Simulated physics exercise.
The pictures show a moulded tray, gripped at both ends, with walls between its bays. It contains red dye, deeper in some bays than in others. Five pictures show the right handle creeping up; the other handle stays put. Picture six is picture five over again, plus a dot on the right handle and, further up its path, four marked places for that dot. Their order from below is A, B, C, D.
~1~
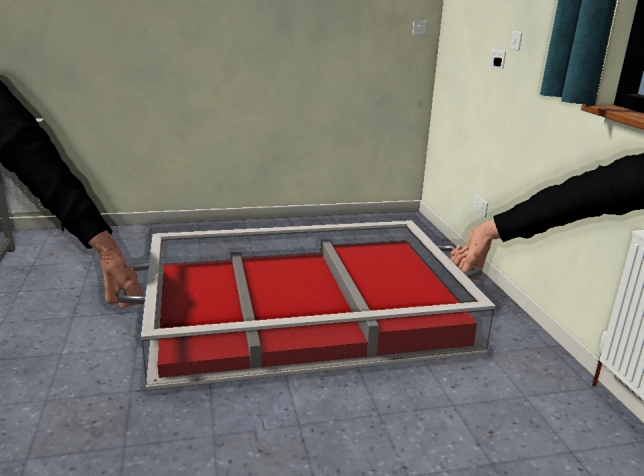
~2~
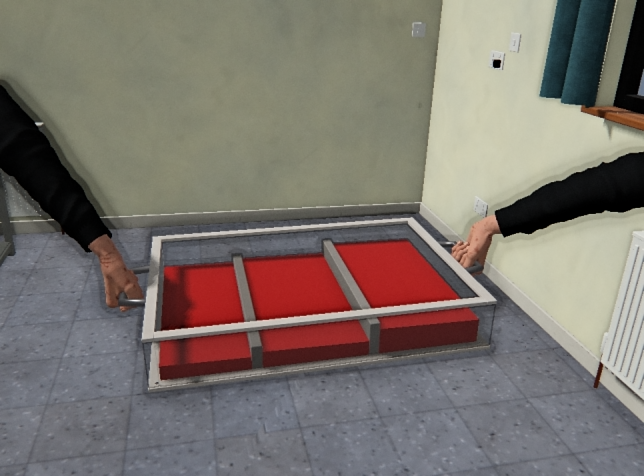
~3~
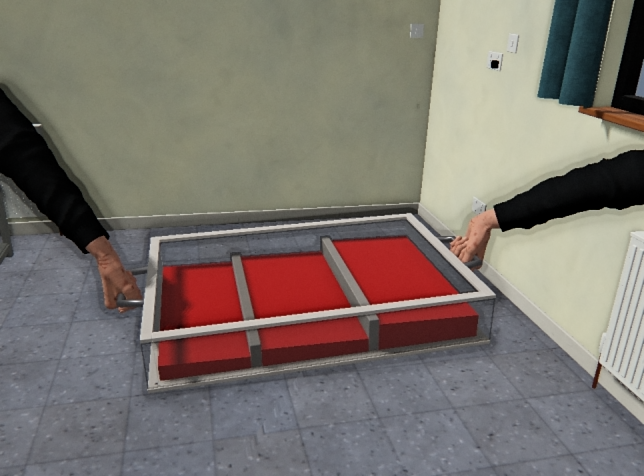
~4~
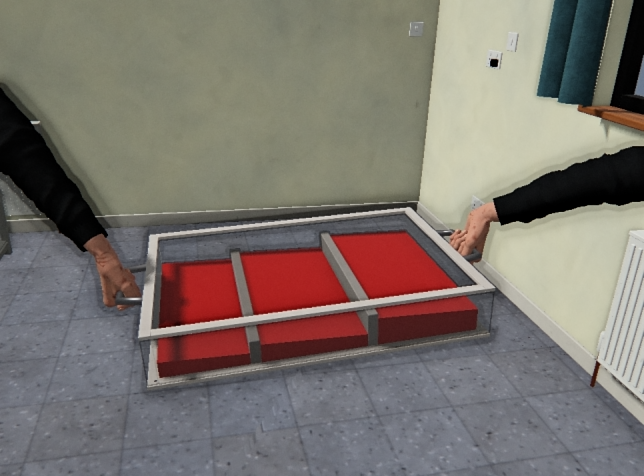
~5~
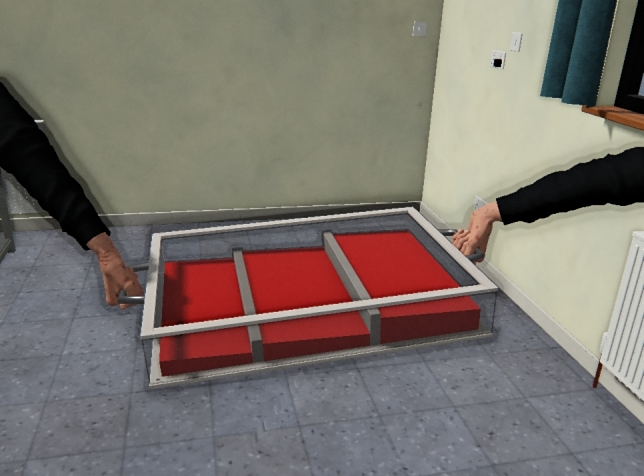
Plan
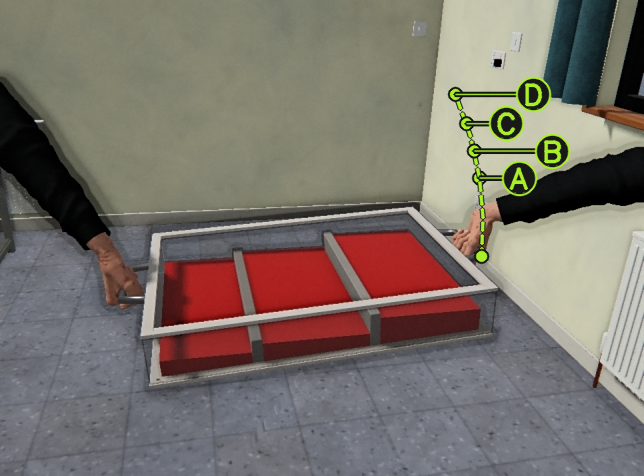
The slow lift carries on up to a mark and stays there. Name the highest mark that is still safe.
The answer is stop A.
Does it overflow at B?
Yes, it does.
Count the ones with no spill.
One of the four.
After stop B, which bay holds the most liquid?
The left bay.
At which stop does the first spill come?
That would be B.
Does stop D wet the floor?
Yes, it does.
On the marked copy, A at (479, 178); B at (474, 151); C at (466, 123); D at (455, 94).
For stop A, nothing spills; the left bay holds the most.
For stop B, about 9 % goes over the rim.
For stop C, about 23 % goes over the rim.
For stop D, about 35 % goes over the rim.
